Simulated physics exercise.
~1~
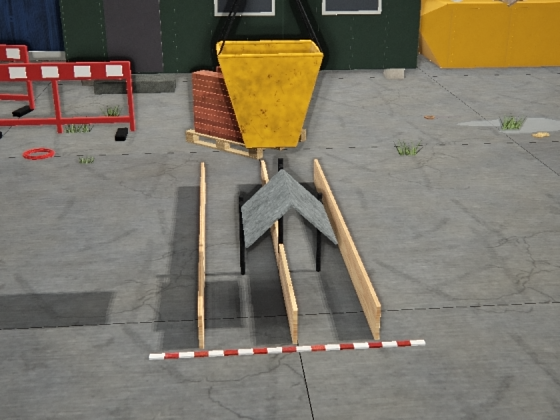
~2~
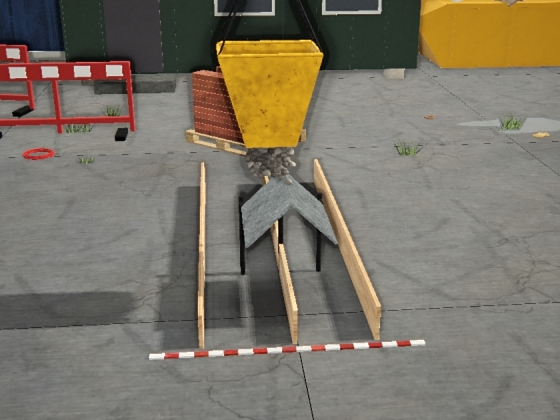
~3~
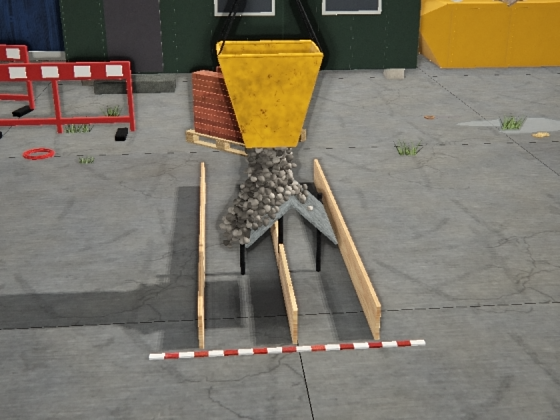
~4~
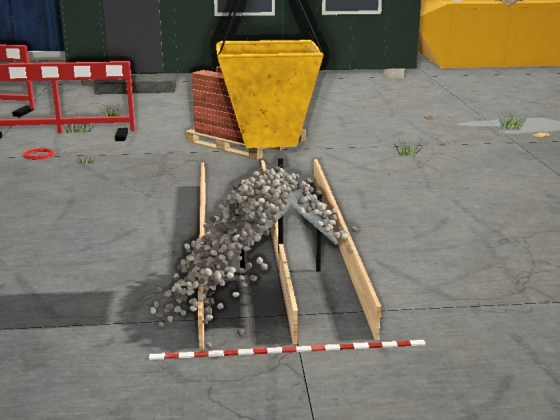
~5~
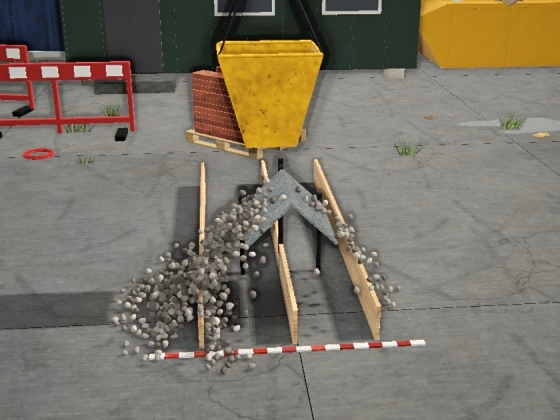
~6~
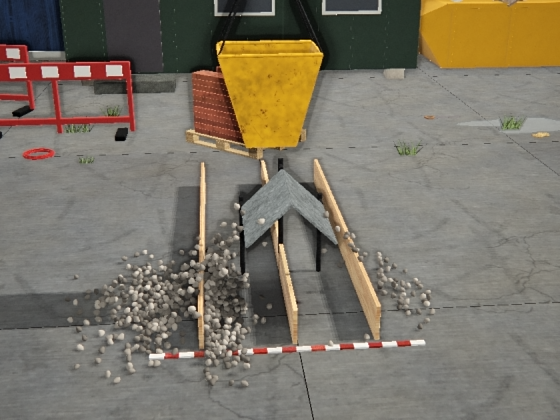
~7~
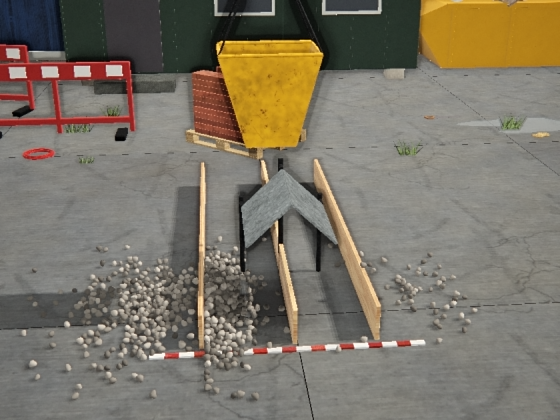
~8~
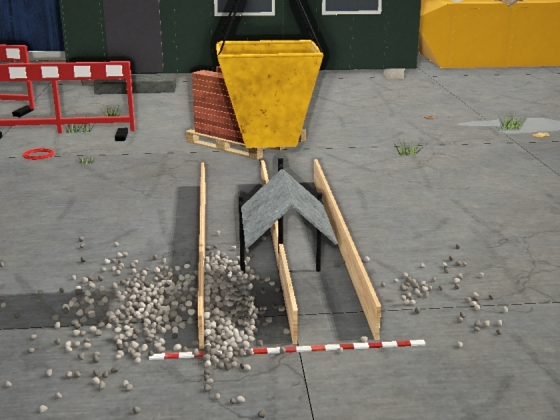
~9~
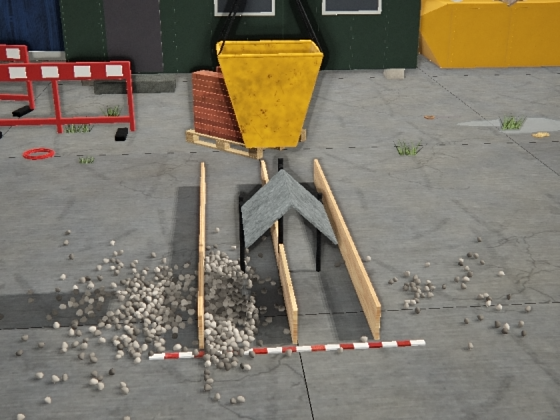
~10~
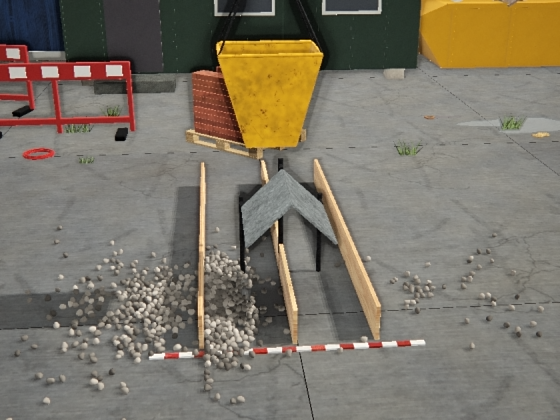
A yellow skip hangs still above a peaked grey steel plate on black legs, seen from above on a paved yard. Three upright wooden boards form two bays around the steel, with a red-and-white staff lying in front, bricks on a pallet behind and a red-and-white barrier at left. Grey stones pour from the skip's bottom onto the steel and slide mostly left, while a smaller stream goes right. Many spill beyond the outer boards and scatter across the paving. They settle with the largest share in the left bay, many left of it, a few beyond the right board and hardly any in the right bay.
